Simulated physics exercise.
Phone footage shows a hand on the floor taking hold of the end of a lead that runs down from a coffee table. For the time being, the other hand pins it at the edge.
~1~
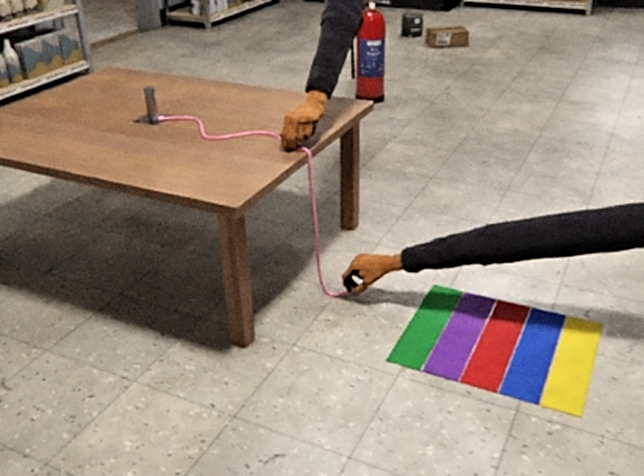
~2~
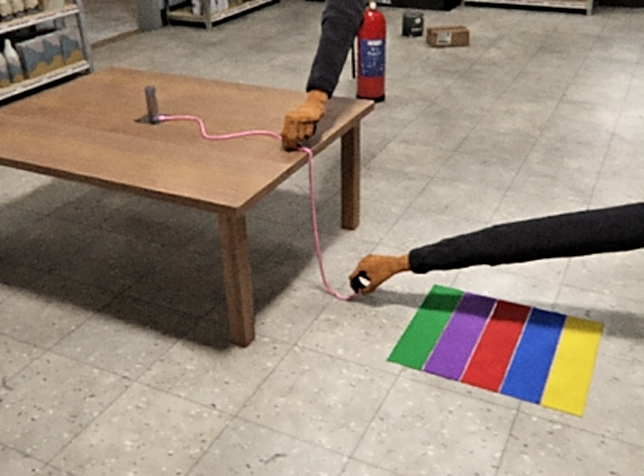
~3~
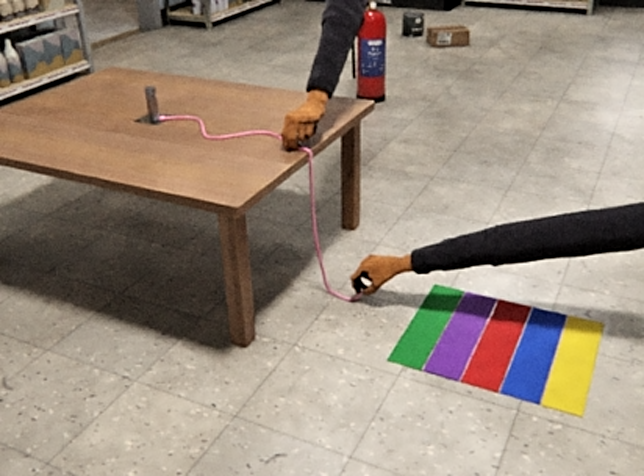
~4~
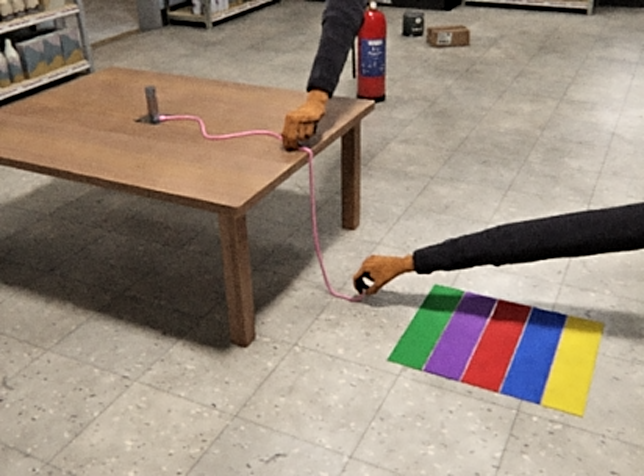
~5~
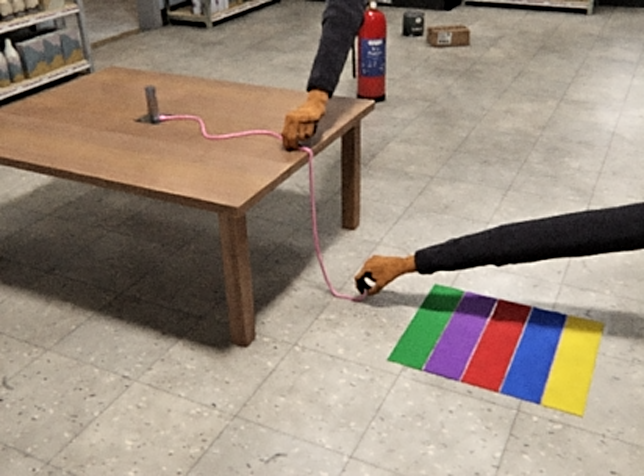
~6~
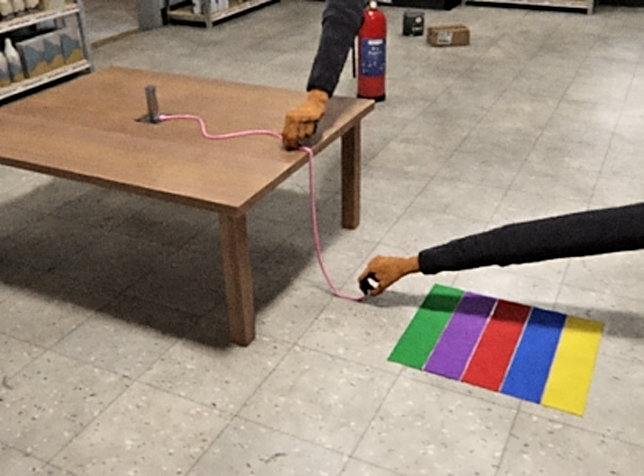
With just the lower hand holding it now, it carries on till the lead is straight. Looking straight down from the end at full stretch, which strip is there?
The red strip is there.
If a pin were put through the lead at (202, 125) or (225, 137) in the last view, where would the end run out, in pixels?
Approximately (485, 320), then (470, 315).
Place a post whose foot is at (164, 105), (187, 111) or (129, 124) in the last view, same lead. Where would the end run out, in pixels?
Try by try, around (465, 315), (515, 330) and (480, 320).
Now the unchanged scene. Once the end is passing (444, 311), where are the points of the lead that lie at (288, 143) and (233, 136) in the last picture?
They end up at (314, 162) and at (258, 137).
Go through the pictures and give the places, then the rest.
In the first frame, end (353, 289); green (412, 350); purple (448, 360); red (485, 370); blue (525, 381); yellow (566, 392).
In the second frame, end (360, 291); lead through (192, 118) (208, 137) (270, 134) (310, 158) (314, 218) (324, 278).
In the third frame, end (362, 291).
In the fourth frame, end (364, 292); lead through (192, 118) (208, 137) (270, 133) (310, 157) (314, 218) (326, 278).
In the fifth frame, end (366, 292).
In the sixth frame, end (369, 292); lead through (192, 117) (208, 137) (270, 133) (310, 157) (314, 218) (327, 278).
Early on, end near (444, 311); over green.
Midway, end near (479, 320); over purple.
At the end of the slack, end near (498, 325); over red. It halts on the red strip.
